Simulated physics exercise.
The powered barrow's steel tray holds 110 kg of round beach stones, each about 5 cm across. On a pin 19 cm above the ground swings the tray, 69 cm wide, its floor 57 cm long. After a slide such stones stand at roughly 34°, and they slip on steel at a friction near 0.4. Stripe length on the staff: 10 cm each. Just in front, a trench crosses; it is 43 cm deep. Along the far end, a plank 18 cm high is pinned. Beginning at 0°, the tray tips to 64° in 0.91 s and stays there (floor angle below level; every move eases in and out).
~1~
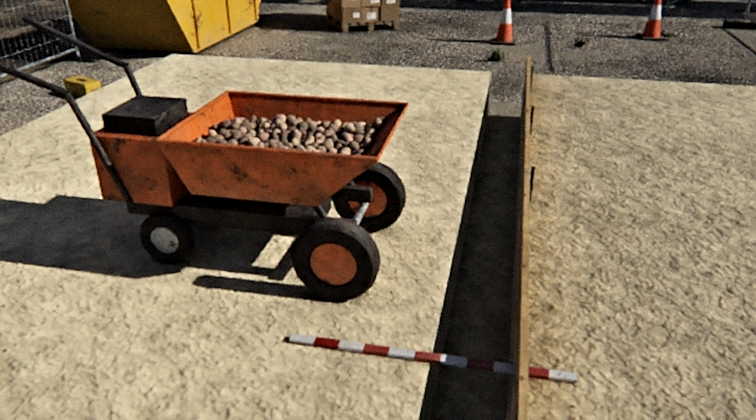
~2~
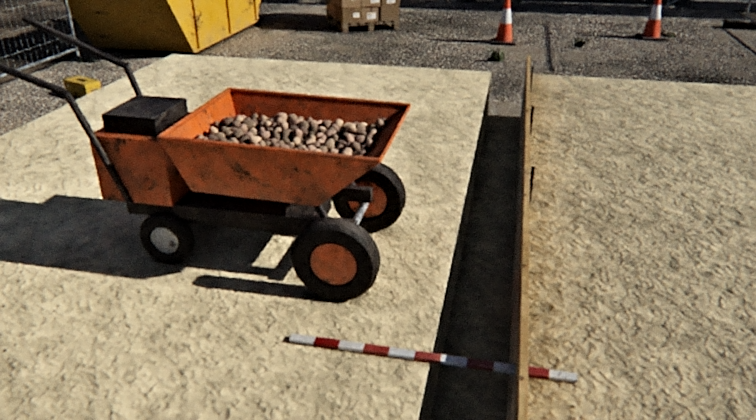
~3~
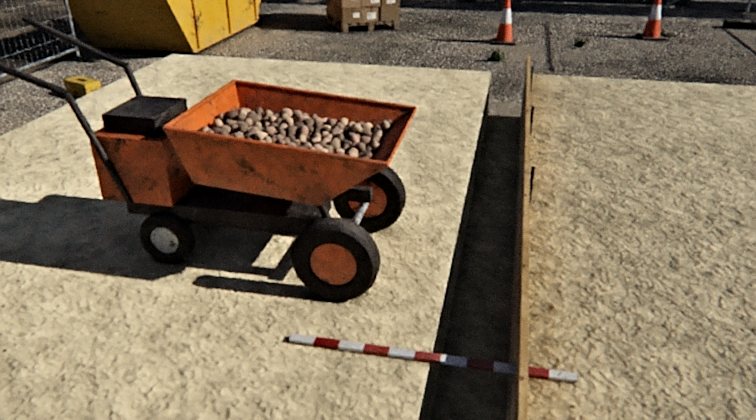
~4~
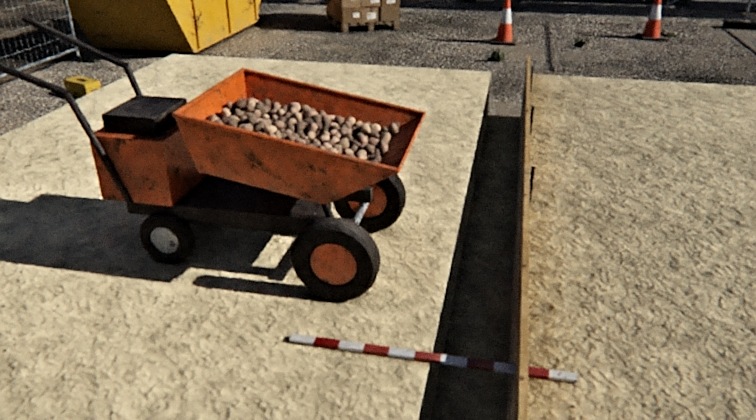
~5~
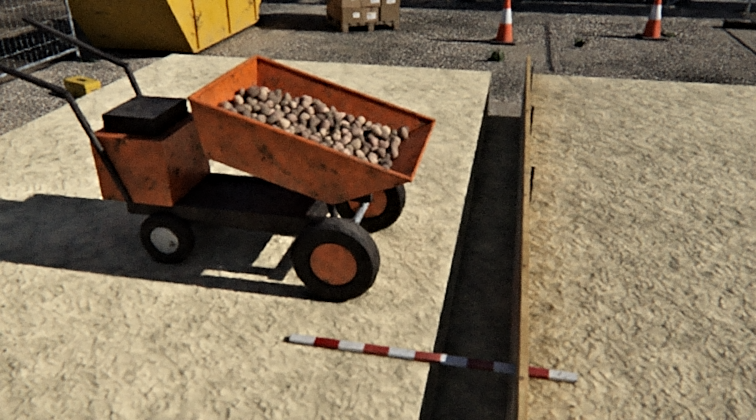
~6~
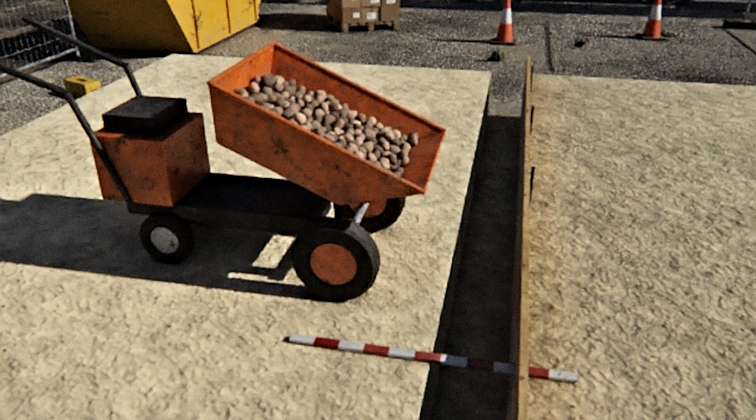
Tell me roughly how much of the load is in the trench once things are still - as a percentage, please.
I would put it at 82 %.
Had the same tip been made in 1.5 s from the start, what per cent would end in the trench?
It'd be some 90 per cent.
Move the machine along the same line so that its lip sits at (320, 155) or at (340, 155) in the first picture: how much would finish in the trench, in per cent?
Roughly 100 in a hundred from the first, 100 in a hundred from the second.
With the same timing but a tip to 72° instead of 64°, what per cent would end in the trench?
In that case around 95 percent.
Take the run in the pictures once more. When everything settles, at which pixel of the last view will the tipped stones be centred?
I'd point to around (488, 335).
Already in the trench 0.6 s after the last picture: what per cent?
Around 30 per cent of it.
Then, 0.3 s after the last picture the floor is at 54°, 100 % in the tray; the foremost stones are at (444, 209).
Then, 0.6 s after the last picture the floor is at 64°, 67 % in the tray, 31 % in the trench, 1 % past the trench; the foremost stones are at (528, 235).
Then, 1.0 s after the last picture the floor is at 64°, 15 % in the tray, 67 % in the trench, 18 % past the trench; the foremost stones are at (658, 285).
Then, 2.9 s after the last picture the floor is at 64°, 0 % in the tray, 82 % in the trench, 18 % past the trench; the foremost stones are past the picture's edge.
